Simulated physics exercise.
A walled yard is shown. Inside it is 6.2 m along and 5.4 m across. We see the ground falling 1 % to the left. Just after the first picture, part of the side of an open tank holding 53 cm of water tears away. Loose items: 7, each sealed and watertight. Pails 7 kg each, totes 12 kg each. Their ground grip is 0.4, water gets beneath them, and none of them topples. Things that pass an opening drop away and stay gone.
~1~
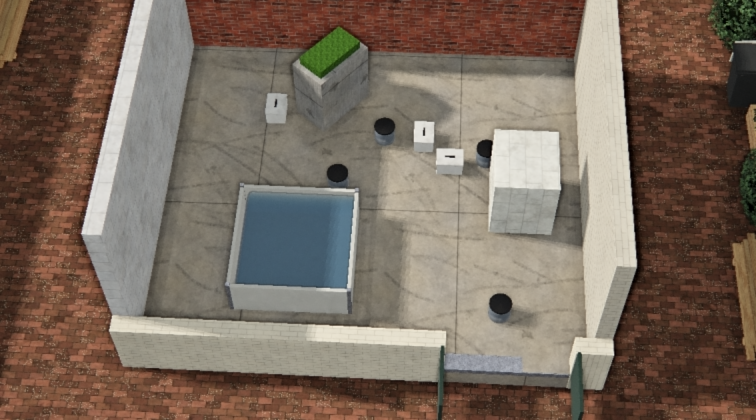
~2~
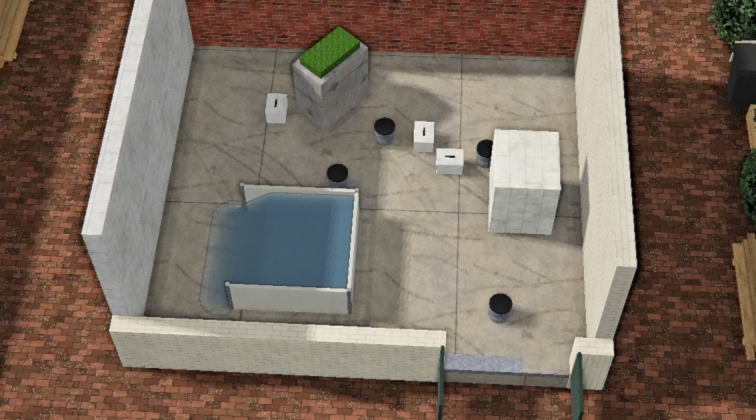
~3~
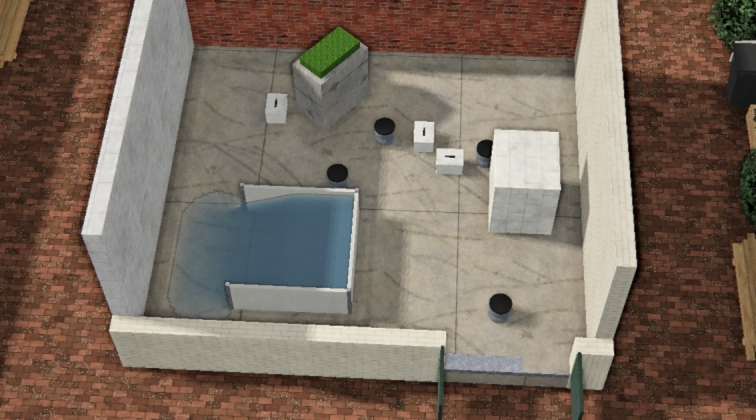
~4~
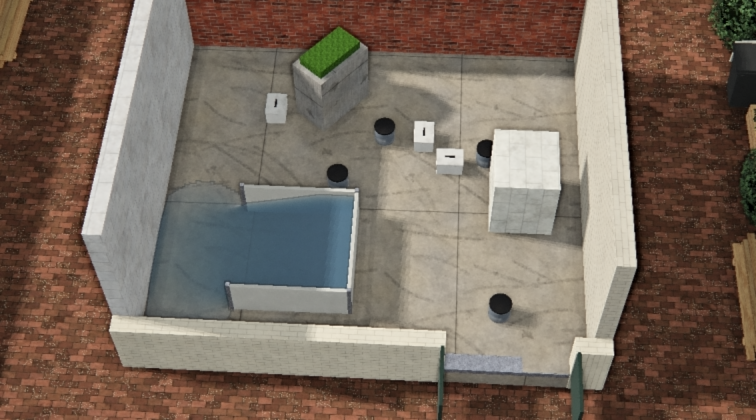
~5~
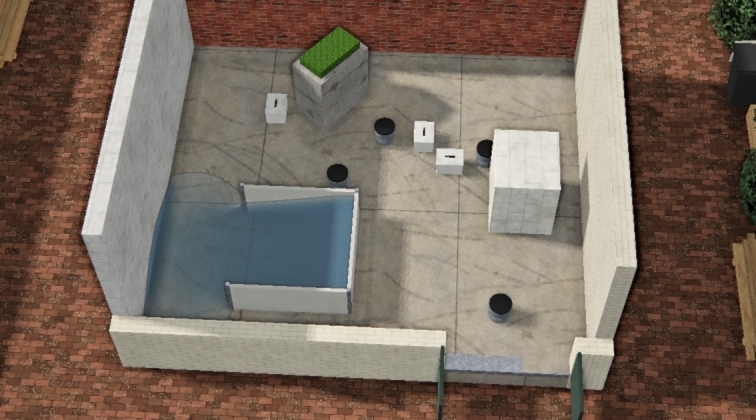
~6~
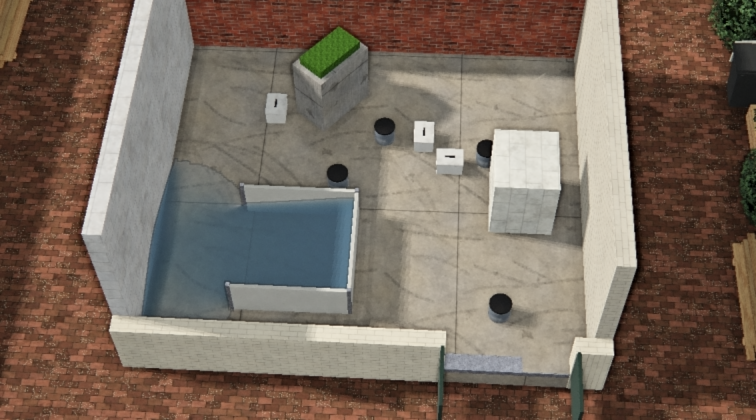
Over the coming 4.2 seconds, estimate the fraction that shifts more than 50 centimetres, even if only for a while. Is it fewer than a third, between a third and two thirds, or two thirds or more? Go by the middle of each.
Fewer than a third.
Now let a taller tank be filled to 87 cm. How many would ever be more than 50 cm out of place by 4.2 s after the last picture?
In that case 2 of them.
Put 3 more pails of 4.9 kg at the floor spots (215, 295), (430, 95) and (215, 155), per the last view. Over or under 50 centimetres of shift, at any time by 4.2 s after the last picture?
One after another they come out above it, inside the limit, above it.
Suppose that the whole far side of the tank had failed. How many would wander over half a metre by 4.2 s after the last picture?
Then 3.
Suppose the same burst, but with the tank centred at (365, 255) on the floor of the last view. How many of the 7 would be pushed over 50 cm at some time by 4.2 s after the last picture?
The answer would then be 0.
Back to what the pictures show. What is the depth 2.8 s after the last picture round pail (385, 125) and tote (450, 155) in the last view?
Roughly 0 and 0 cm.
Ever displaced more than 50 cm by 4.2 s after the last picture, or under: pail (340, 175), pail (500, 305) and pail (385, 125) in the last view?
Within the mark, beyond the mark, within the mark.
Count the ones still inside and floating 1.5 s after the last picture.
Count: 0.
Then, 0.4 s after the last picture 0 of 7 are over 50 cm from their spots; 0 afloat.
Then, 1.5 s after the last picture 0 of 7 are over 50 cm from their spots; 0 afloat.
Then, 2.8 s after the last picture 0 of 7 are over 50 cm from their spots; 0 afloat.
Then, 4.2 s after the last picture 1 of 7 are over 50 cm from their spots, and 1 have been at some point; 0 afloat.
